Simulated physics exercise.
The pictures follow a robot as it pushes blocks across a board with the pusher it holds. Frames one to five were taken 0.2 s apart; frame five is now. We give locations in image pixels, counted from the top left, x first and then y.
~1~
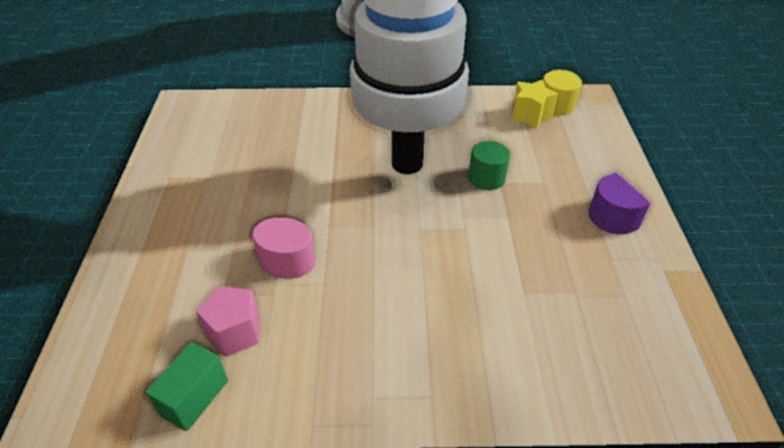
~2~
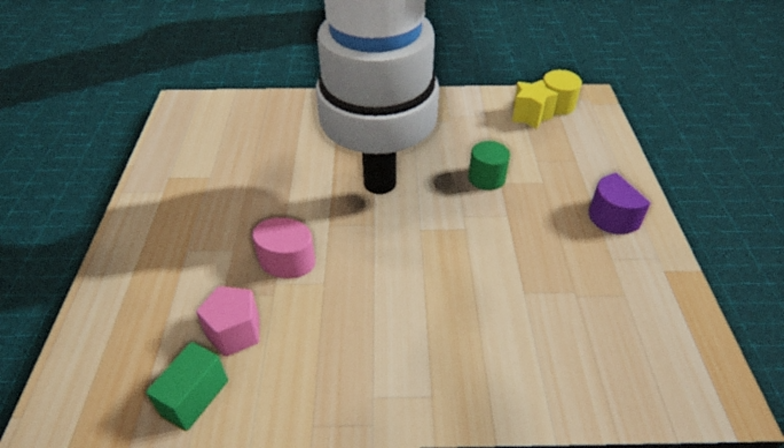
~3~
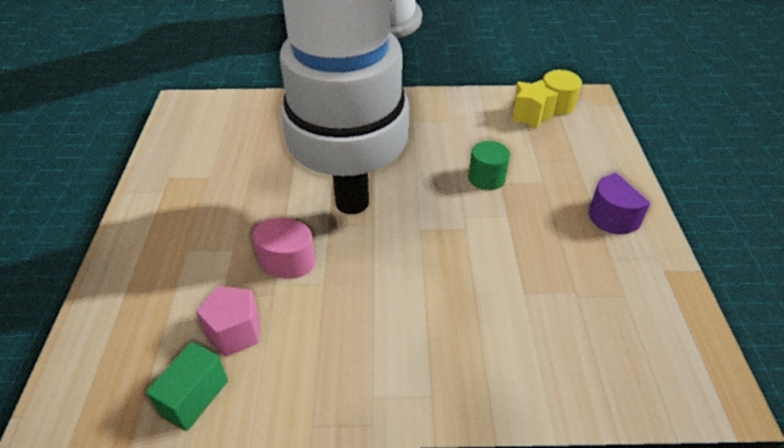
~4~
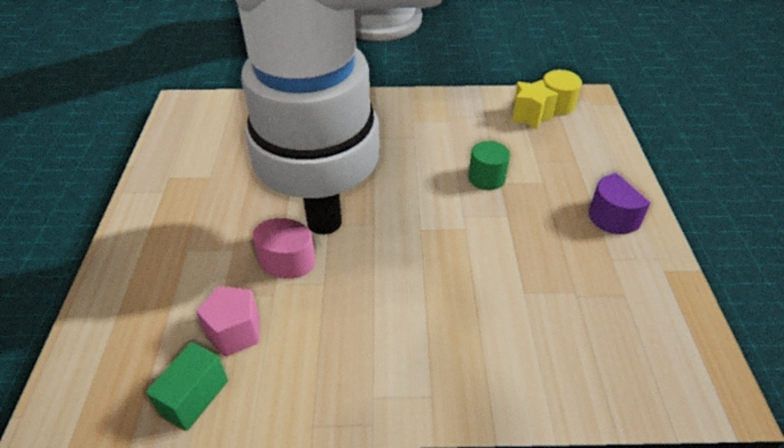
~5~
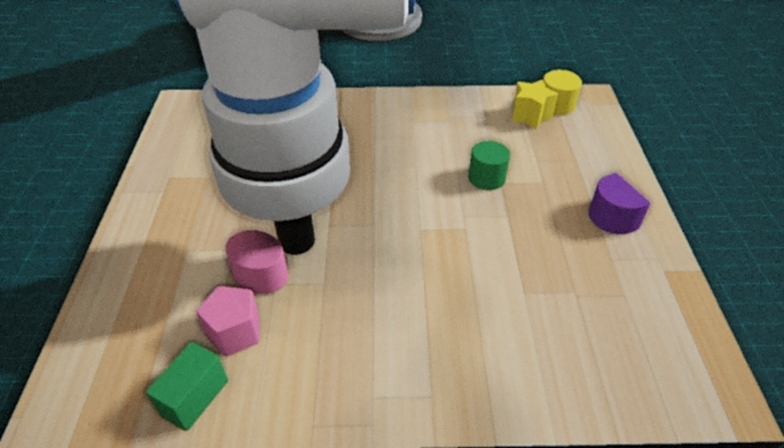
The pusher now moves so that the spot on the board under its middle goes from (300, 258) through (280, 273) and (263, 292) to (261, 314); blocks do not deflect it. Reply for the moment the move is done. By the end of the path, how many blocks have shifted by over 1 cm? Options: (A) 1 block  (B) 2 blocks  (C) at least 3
Answer: B.
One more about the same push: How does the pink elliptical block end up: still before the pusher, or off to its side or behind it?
I'd say it has come free.
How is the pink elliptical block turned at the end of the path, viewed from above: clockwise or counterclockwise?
It goes round the way clock hands do.
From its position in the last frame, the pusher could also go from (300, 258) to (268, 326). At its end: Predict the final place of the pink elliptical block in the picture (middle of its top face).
It is going to be at (233, 262).
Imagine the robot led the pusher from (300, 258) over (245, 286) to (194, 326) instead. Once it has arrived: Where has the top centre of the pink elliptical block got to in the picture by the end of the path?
So, by the moment the path ends, you'll find the top centre of the pink elliptical block at (147, 283).
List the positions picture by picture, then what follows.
In the first frame, pusher tip at (407, 165); block tops, green oblong block at (182, 374); pink five-sided block at (226, 307); pink elliptical block at (282, 234).
In the second frame, pusher at (380, 184); blocks unchanged.
In the third frame, pusher at (352, 203); blocks unchanged.
In the fourth frame, pusher at (325, 223); blocks unchanged.
In the fifth frame, pusher at (297, 242); green oblong block at (182, 374); pink five-sided block at (226, 307); pink elliptical block at (254, 248).
What follows on the original path. Halfway along, pusher at (266, 266); pink elliptical block at (218, 263), turned 30° clockwise.
At the end, pusher at (256, 299); green oblong block in place; pink five-sided block at (217, 322); pink elliptical block at (210, 266), turned 40° clockwise.
